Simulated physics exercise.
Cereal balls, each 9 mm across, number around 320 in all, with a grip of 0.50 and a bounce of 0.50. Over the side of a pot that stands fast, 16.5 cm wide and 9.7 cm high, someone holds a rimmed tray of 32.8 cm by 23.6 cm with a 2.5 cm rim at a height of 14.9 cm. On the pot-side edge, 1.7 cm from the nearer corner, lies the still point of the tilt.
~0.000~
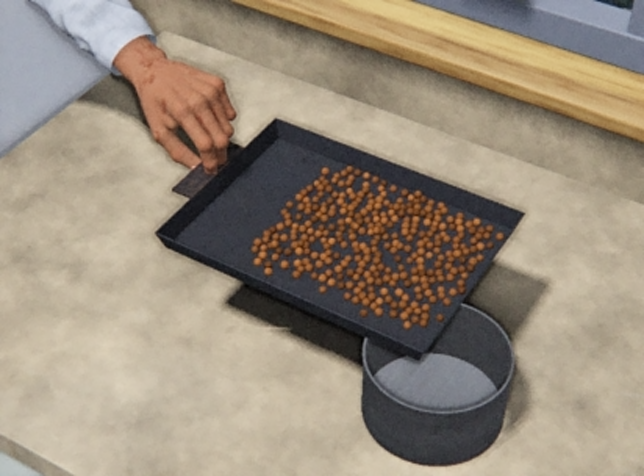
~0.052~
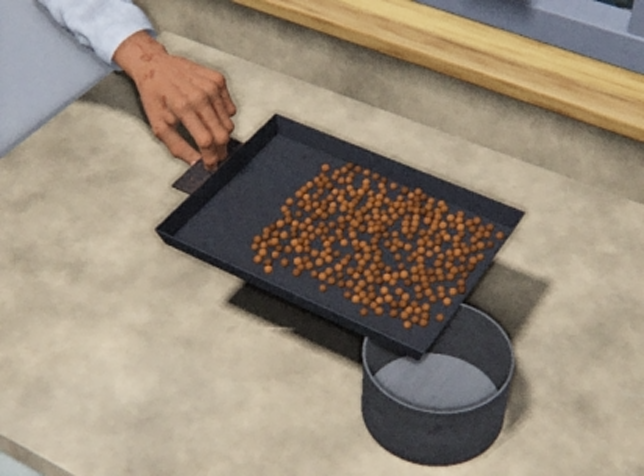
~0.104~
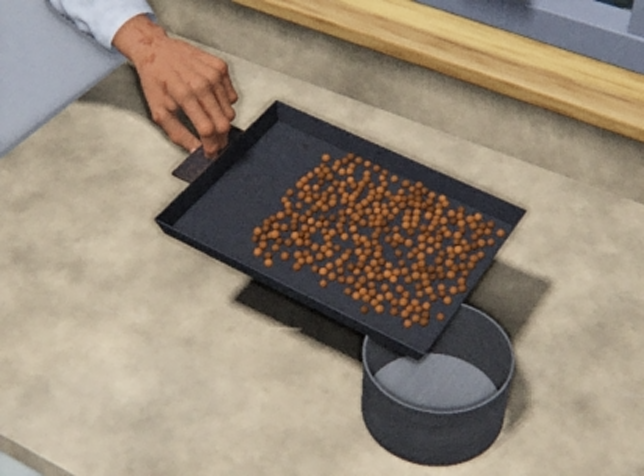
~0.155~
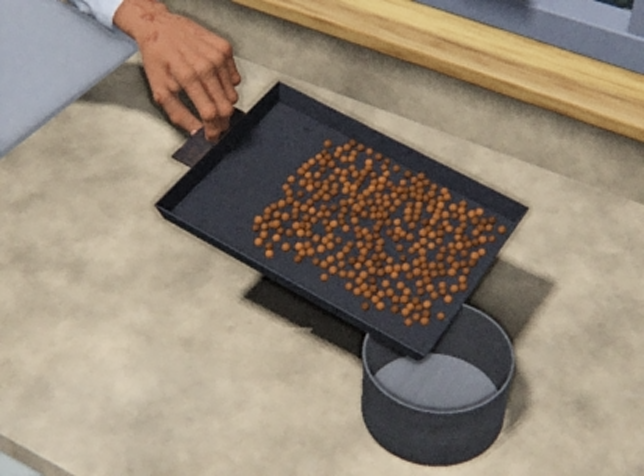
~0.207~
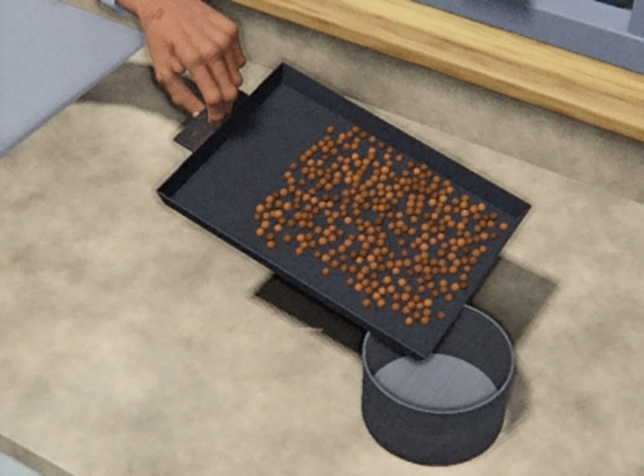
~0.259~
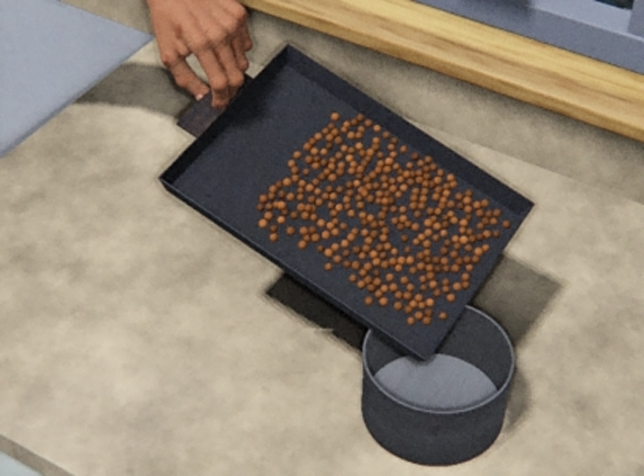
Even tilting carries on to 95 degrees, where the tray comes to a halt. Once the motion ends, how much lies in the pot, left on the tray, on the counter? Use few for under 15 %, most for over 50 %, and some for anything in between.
Pot: Some, tray: Few, counter: Most.
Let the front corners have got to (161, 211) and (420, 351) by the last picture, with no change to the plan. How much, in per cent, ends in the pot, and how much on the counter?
Split: Pot = 5, counter = 95.
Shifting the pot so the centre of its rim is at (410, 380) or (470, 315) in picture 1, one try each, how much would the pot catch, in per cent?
Try one: ~ 50 %; try two: ~ 0 %.
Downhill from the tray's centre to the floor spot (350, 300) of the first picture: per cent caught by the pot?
That would be close to 5 per cent.
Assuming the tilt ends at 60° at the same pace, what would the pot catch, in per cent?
That would give about 5 per cent.
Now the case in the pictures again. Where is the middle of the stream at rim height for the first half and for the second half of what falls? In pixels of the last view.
First near (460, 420), then at (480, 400).
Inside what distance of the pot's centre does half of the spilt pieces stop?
Roughly 16 centimetres.
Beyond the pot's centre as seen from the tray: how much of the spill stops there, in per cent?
Share: Around 100 %.
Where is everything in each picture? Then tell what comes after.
Tray tilt 0 degrees, front corners at (164, 231) and (420, 344); middle of the pieces at (375, 243); pot at (438, 354), in the first picture.
Tray tilt 1 degrees, front corners at (164, 228) and (420, 345); middle of the pieces at (375, 241), in the second picture.
Tray tilt 4 degrees, front corners at (164, 218) and (421, 346), lowest corner right front; middle of the pieces at (375, 236), in the third picture.
Tray tilt 9 degrees, front corners at (164, 204) and (422, 347), lowest corner right front; middle of the pieces at (377, 229), in the fourth picture.
Tray tilt 14 degrees, front corners at (166, 190) and (423, 349), lowest corner right front; middle of the pieces at (379, 222), in the fifth picture.
Tray tilt 19 degrees, front corners at (169, 177) and (424, 351), lowest corner right front; middle of the pieces at (382, 216); pot at (438, 354). The tray's pace is about 95 degrees a second, in the sixth picture.
After 0.64 s, tilt 55 degrees; the tray holds 100 %, the pot 0 %.
Then, at 0.90 s, tilt 80 degrees; the tray holds 90 %, the pot 0 %.
Then, at 1.27 s, tilt 95 degrees; the tray holds 5 %, the pot 20 %.
By 2.1 s all is still; pot 20 %, tray 0 %, counter 75 %.
